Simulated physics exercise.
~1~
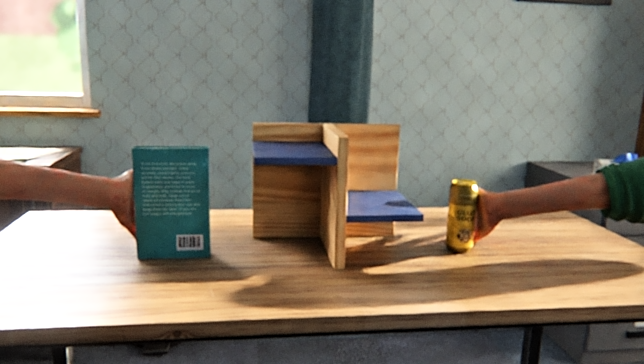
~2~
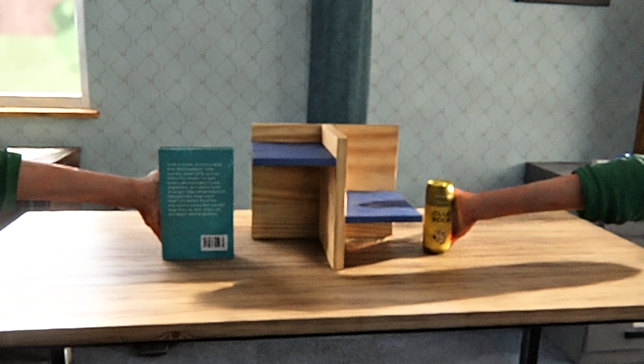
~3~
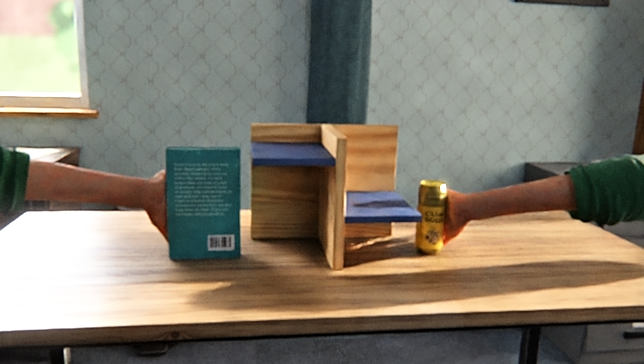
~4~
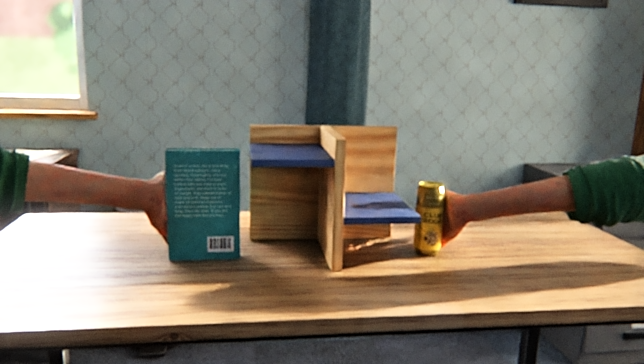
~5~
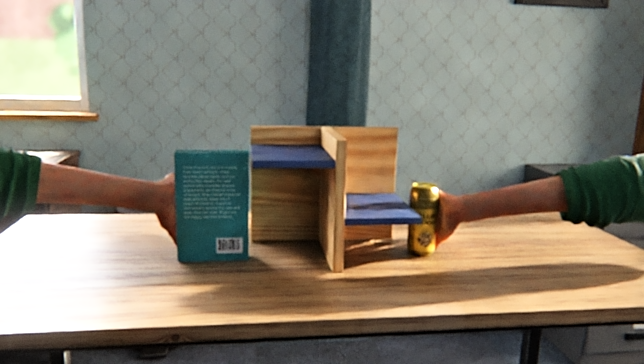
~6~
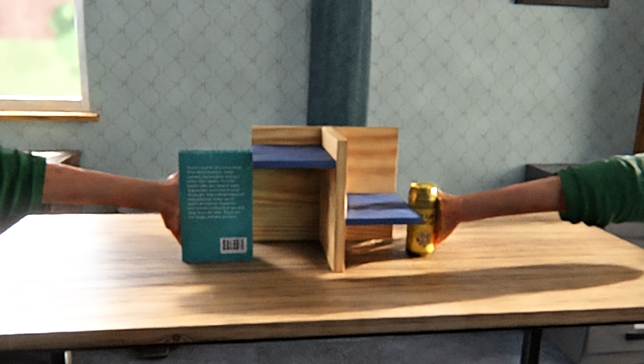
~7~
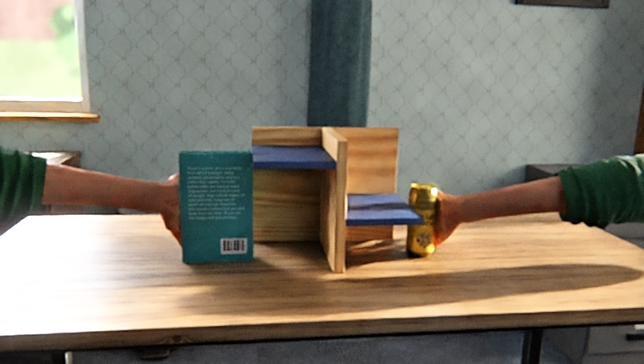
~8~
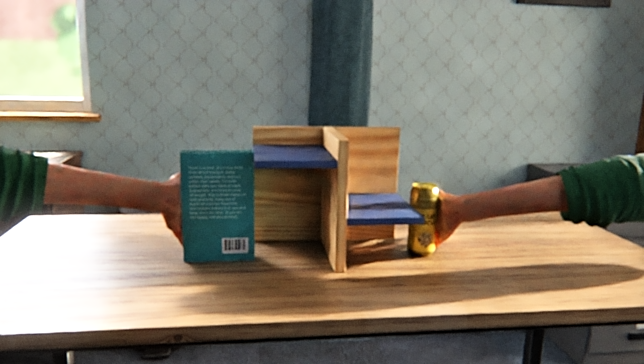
The video shows two hands on a wooden table sliding an upright turquoise book rightward and a yellow can leftward toward a wooden rack with blue shelves. Both stop at the rack's edges and stay there, still held, with neither placed inside.
